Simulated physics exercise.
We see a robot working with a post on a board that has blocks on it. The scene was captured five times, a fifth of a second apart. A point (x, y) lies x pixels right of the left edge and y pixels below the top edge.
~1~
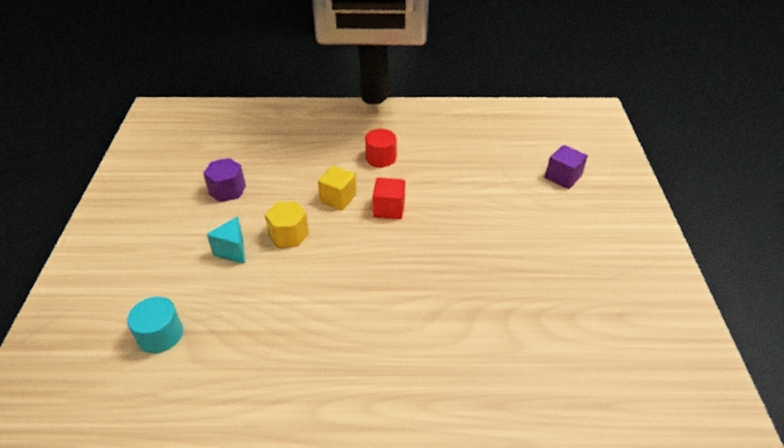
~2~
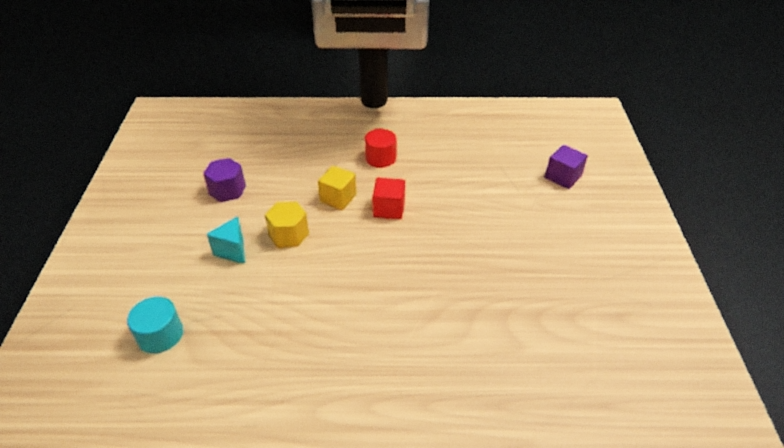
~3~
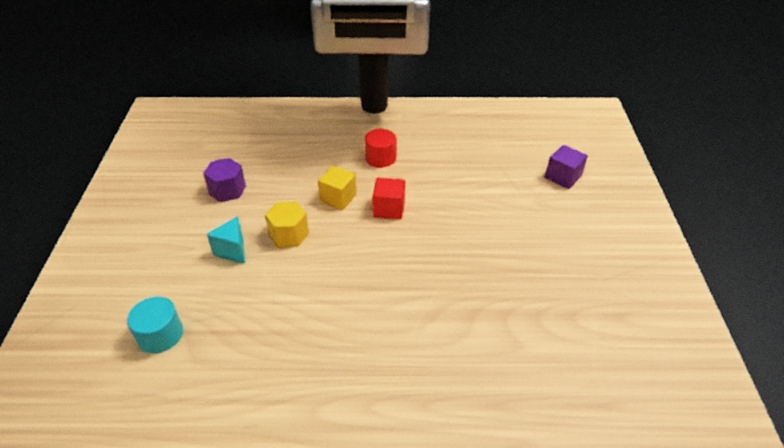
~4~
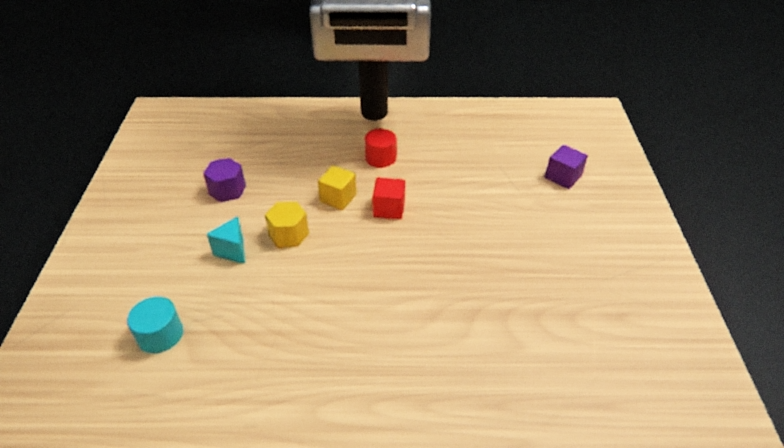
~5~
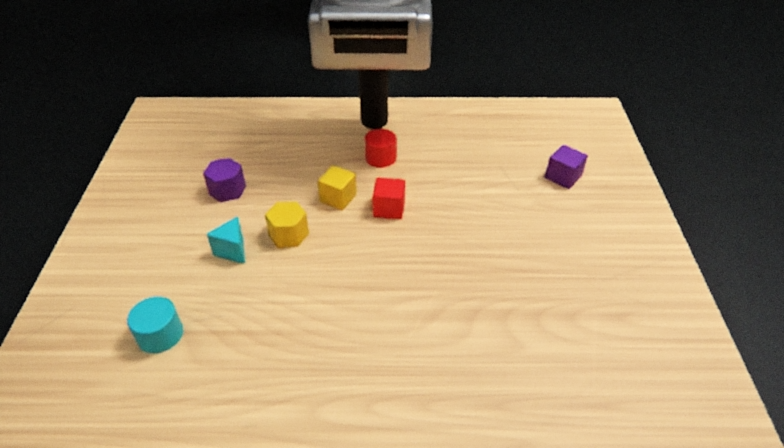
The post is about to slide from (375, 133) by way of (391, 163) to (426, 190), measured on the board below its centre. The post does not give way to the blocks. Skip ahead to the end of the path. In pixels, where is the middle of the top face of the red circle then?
I'd guess (394, 178).
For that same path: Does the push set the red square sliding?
I'd say yes.
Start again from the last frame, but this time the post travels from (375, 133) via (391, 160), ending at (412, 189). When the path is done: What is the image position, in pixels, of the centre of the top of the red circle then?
When the path ends, it will be at (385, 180).
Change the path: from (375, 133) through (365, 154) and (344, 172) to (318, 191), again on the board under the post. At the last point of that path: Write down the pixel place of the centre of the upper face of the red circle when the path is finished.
So, by the moment the path ends, you'll find the top centre of the red circle at (381, 153).
What follows on the original path. One third of the way, post at (384, 142); red circle at (385, 152).
Two thirds of the way, post at (401, 161); red circle at (389, 170); red square at (387, 192), turned 10° anticlockwise.
At the end, post at (426, 179); yellow square in place; red circle at (394, 178); red square at (384, 200).
